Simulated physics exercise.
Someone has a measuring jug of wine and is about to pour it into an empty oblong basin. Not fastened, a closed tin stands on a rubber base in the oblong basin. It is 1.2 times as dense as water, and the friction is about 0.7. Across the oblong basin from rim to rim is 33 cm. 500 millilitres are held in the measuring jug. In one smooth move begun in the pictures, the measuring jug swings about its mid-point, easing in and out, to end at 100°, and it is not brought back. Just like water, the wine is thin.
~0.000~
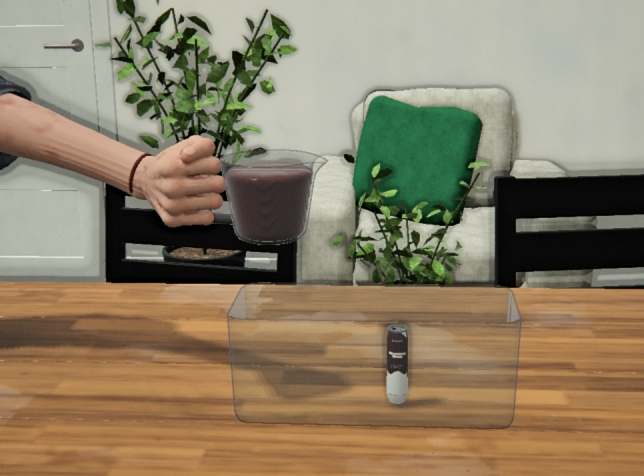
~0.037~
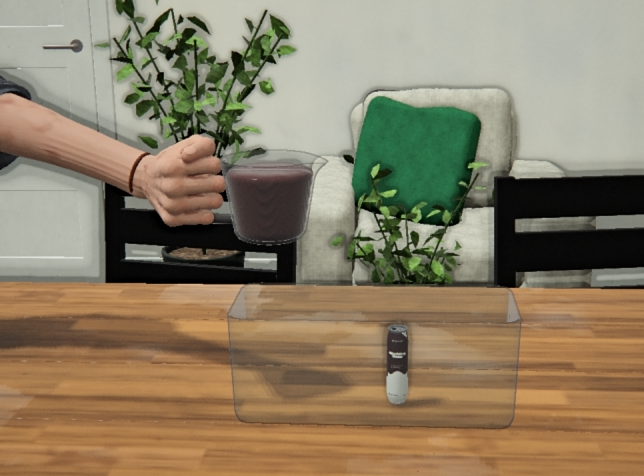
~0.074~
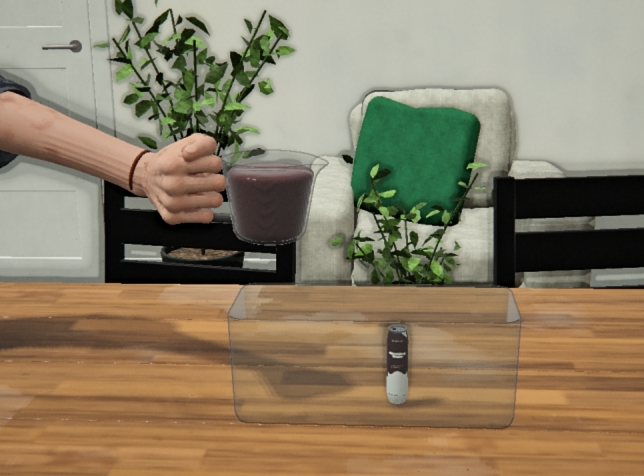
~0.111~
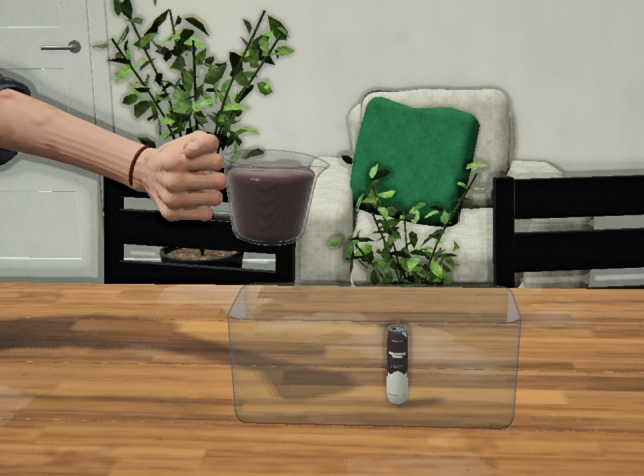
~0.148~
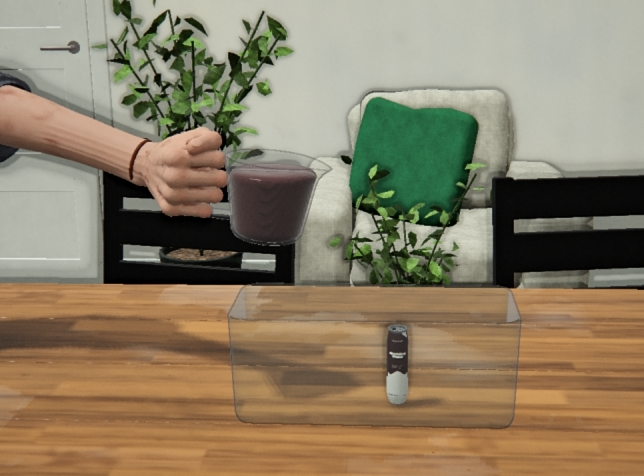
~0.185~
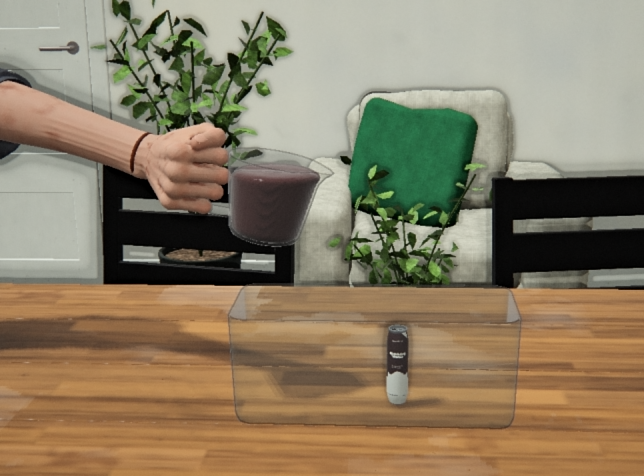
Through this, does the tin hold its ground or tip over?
The tin tips over.
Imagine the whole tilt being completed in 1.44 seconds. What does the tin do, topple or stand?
The tin falls.
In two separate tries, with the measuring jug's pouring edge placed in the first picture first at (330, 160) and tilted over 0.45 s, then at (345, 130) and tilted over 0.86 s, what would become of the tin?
Try 1: Tipped over; try 2: Tipped over.
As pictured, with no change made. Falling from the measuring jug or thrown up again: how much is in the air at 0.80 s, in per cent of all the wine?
Roughly 16 per cent.
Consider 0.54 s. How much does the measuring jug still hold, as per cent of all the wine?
Some 66 % of it is still there.
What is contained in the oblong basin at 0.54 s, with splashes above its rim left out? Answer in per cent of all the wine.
About 9%.
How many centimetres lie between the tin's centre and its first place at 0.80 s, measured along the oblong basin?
I'd put it at around 3 centimetres.
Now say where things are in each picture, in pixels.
It leans 0°; its right rim is at (328, 160); the wine meets the walls at (227, 170) and (314, 170); the oblong basin's rim runs from (236, 302) to (516, 305); the tin's top is at (398, 332), in the first picture.
It leans 0°; its right rim is at (328, 161); the wine meets the walls at (227, 170) and (314, 170), in the second picture.
It leans 2°; its right rim is at (329, 162); the wine meets the walls at (228, 169) and (315, 170), in the third picture.
It leans 4°; its right rim is at (331, 165); the wine meets the walls at (229, 169) and (316, 171), in the fourth picture.
It leans 7°; its right rim is at (332, 168); the wine meets the walls at (230, 169) and (318, 172), in the fifth picture.
It leans 11°; its right rim is at (334, 173); the wine meets the walls at (233, 170) and (322, 173), in the sixth picture.
Then, 0.54 s in, the tilt is 69° and 66 per cent is still to pour; the tin stands where it began.
Then, 0.80 s in, the tilt is 99° and 13 per cent is still to pour; the tin stands 3 cm from where it began.
Then, 1.07 s in, the tilt is 100° and 1 per cent is still to pour; the tin lies on its side.
Then, 1.36 s in, the tilt is 100° and 0 per cent is still to pour; the tin lies on its side.
Finally, the tin lies on its side.
